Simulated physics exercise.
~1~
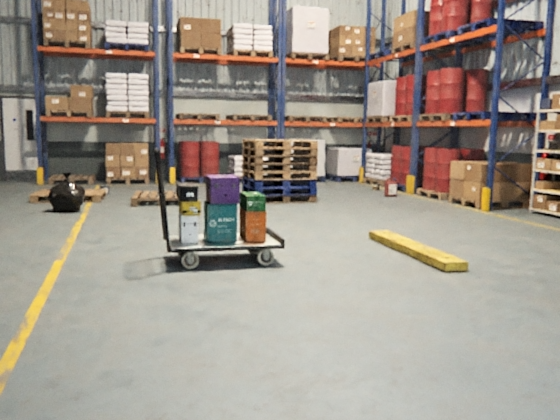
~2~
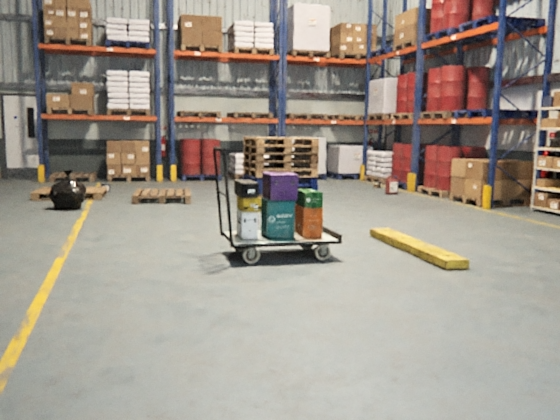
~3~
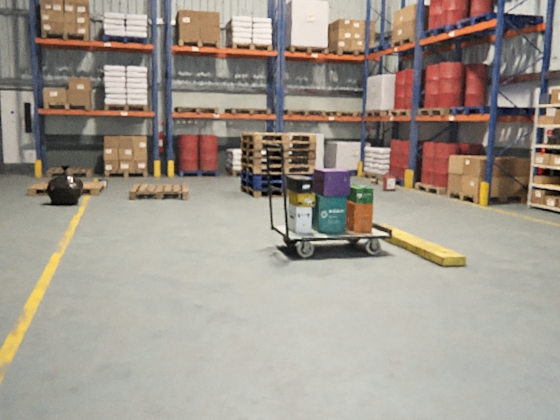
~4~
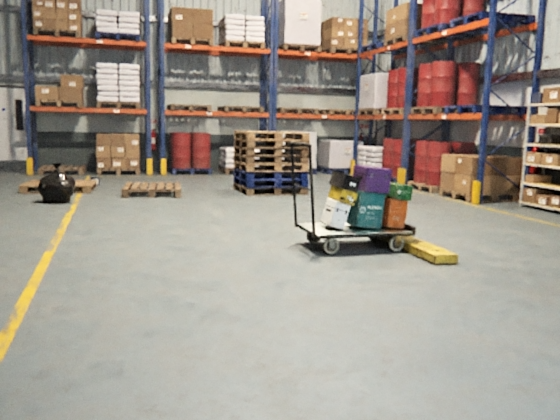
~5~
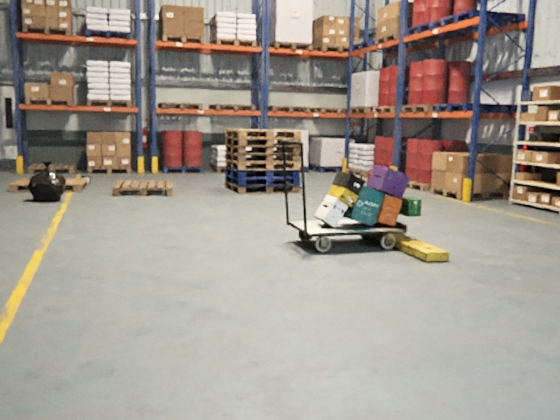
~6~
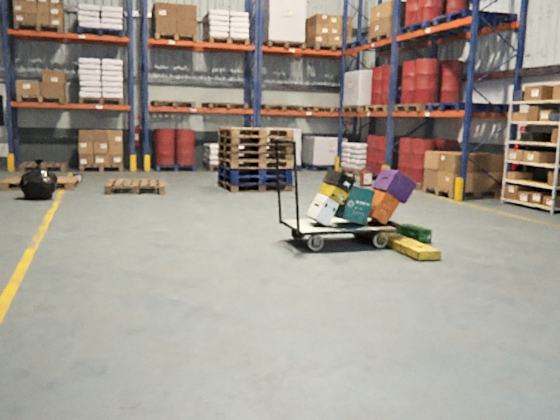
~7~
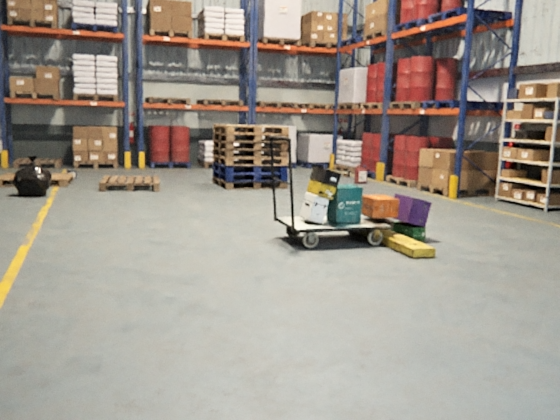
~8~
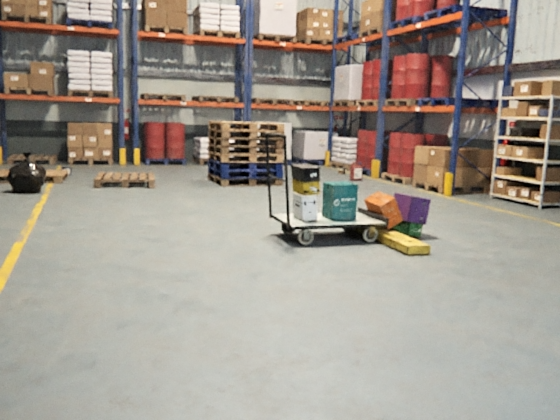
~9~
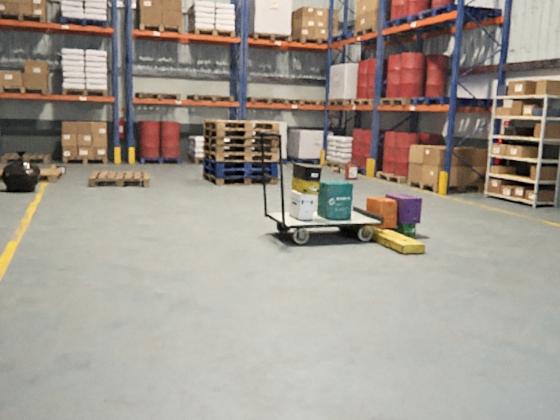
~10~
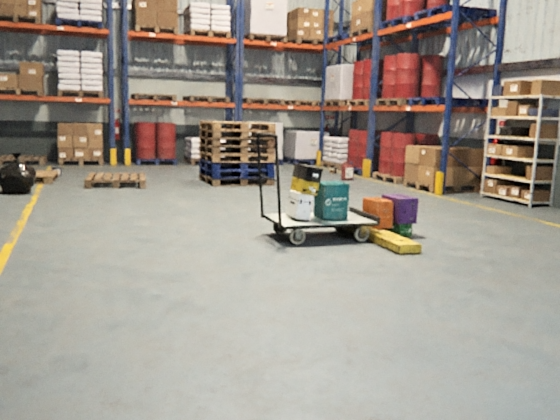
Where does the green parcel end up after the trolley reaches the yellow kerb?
It ends up off the deck, past the front end of the trolley by the yellow kerb.
